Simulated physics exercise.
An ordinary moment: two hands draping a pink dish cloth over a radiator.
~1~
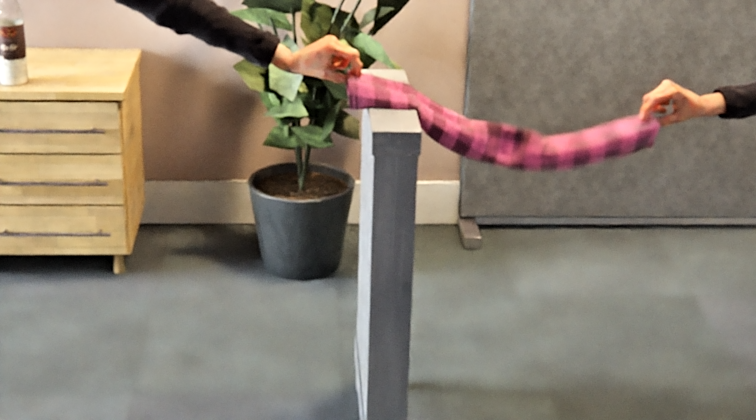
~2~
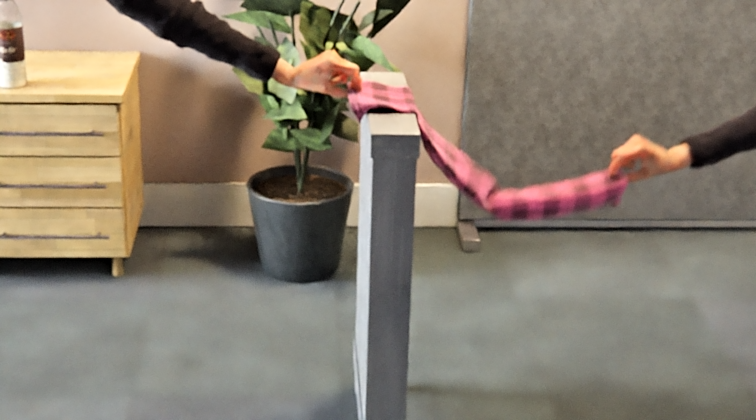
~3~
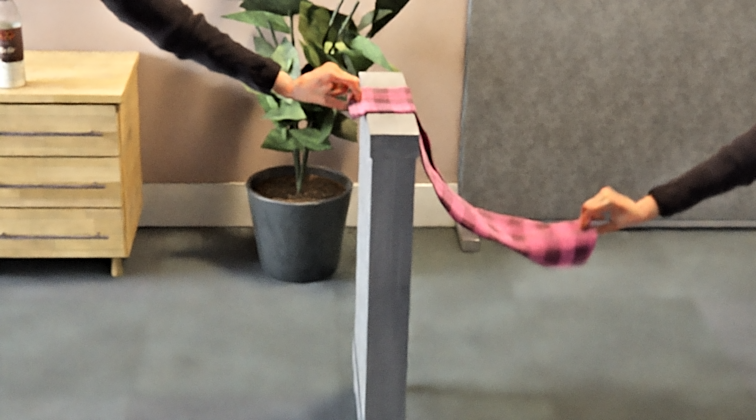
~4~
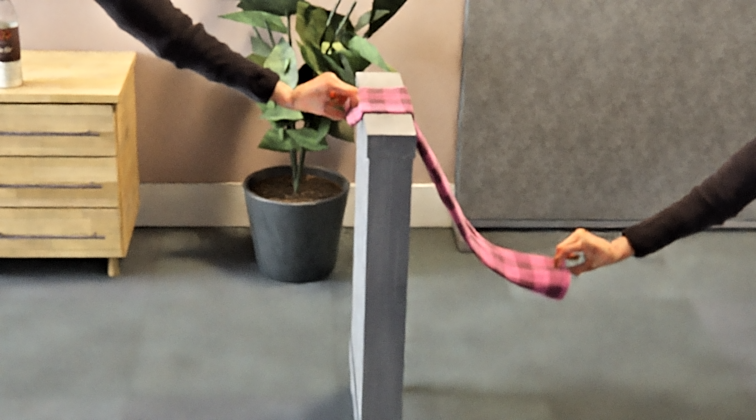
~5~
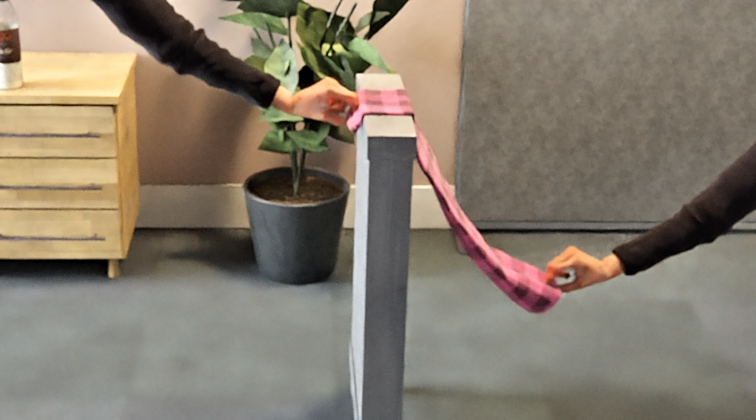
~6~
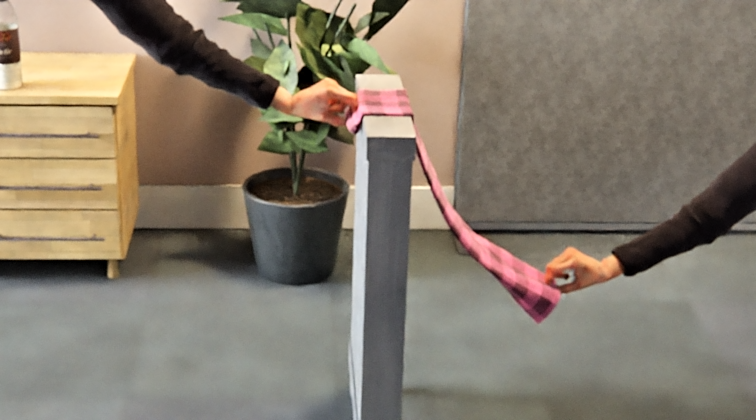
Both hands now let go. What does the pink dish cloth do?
The pink dish cloth goes down on the right side.
Then, 0.24 s past the final frame, dish cloth sliding right.
Then, 0.50 s past the final frame, dish cloth clear of the top and falling near (445, 406).
Then, 0.76 s past the final frame, dish cloth in a heap on the floor.
When it is over, dish cloth in a heap on the floor. The pink dish cloth is pulled rightwards.
